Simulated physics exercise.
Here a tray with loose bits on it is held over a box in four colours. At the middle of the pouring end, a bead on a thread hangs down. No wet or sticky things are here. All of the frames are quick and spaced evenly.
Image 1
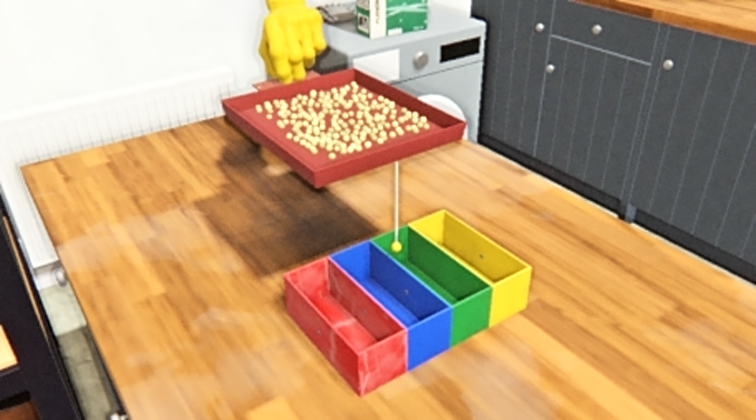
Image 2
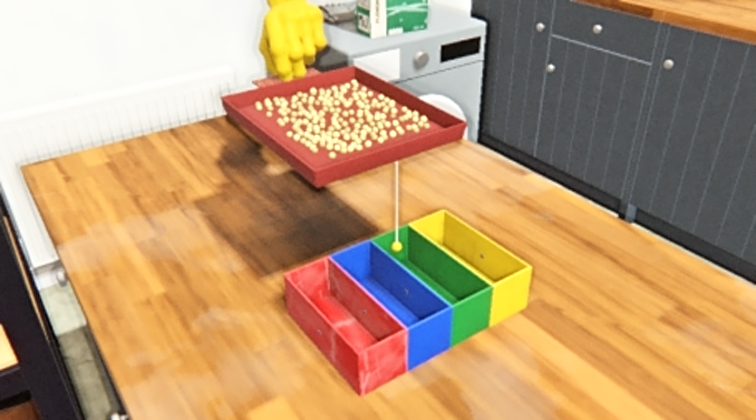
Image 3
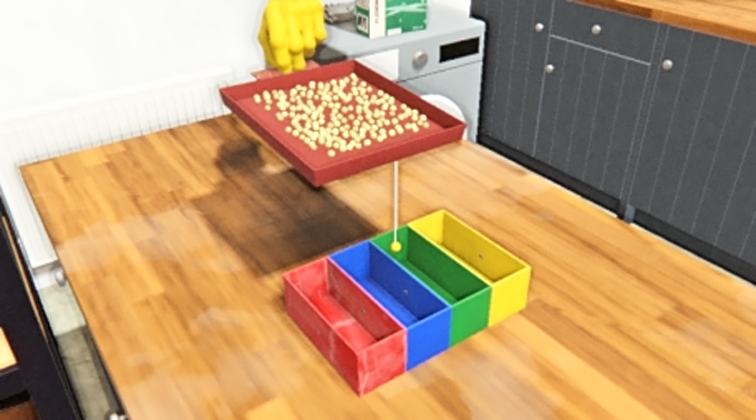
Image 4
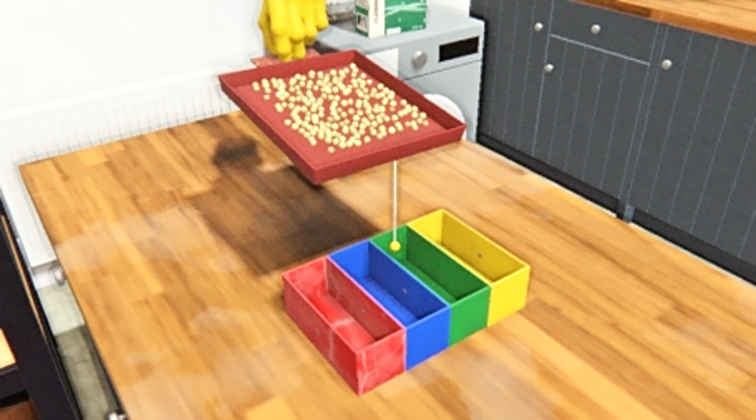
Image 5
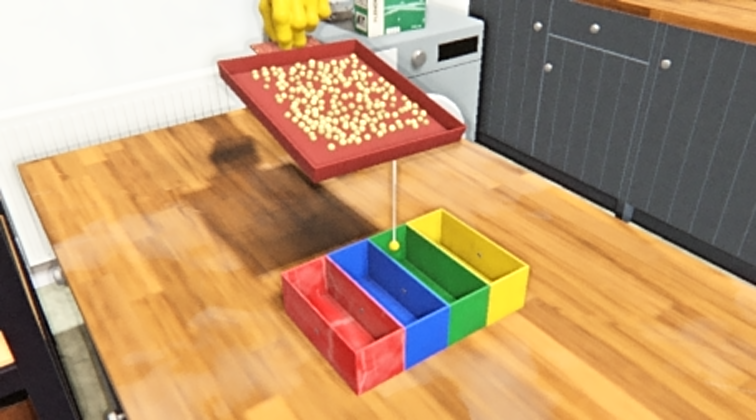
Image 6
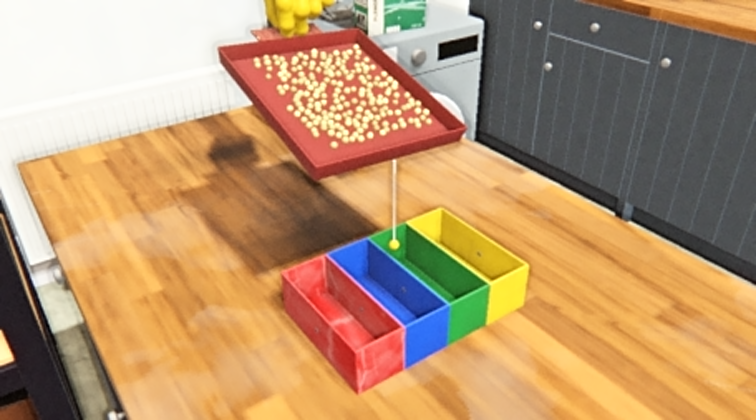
The footage shows a yellow hand by a red tray of small pale beans above a box with red, blue, green and yellow compartments; the tray starts level, then gradually tilts as its far side rises, the beans shifting little.
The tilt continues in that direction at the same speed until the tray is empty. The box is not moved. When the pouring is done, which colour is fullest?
Fullest: The yellow cell.
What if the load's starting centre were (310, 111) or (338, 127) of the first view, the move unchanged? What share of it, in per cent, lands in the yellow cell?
Estimates in order: 50 percent, 50 percent.
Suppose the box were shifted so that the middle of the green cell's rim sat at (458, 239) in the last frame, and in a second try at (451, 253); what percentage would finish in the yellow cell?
0 and 30 in a hundred.
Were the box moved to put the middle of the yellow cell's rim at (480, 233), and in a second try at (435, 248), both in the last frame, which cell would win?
Try 1 - that green cell; try 2 - the yellow cell.
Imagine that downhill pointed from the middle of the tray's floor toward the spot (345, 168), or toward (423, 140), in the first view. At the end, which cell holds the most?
First: The cell in red. Second: Yellow.
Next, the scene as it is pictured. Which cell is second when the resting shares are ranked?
Second place goes to the cell in green.
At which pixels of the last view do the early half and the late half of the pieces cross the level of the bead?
Initially about (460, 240); subsequently about (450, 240).
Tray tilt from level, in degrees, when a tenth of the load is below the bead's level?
I'd put it at about 105 degrees.
Shortly afterwards, tray tipped steeply; all but a few on the tray; only a few in the green cell; only a few in the yellow cell; only a few falling or outside the box.
Next, tray tipped right over; the bulk on the tray; a little in the yellow cell; only a few in the green cell; only a few in the blue cell; a little falling or outside the box.
Some moments later, tray tipped past a quarter turn; near half in the yellow cell; near a third in the green cell; a little in the blue cell; a little falling or outside the box.
In the end, tray tipped past a quarter turn; near half in the yellow cell; near a third in the green cell; a little in the blue cell; none at all in the red cell; a little outside the box.
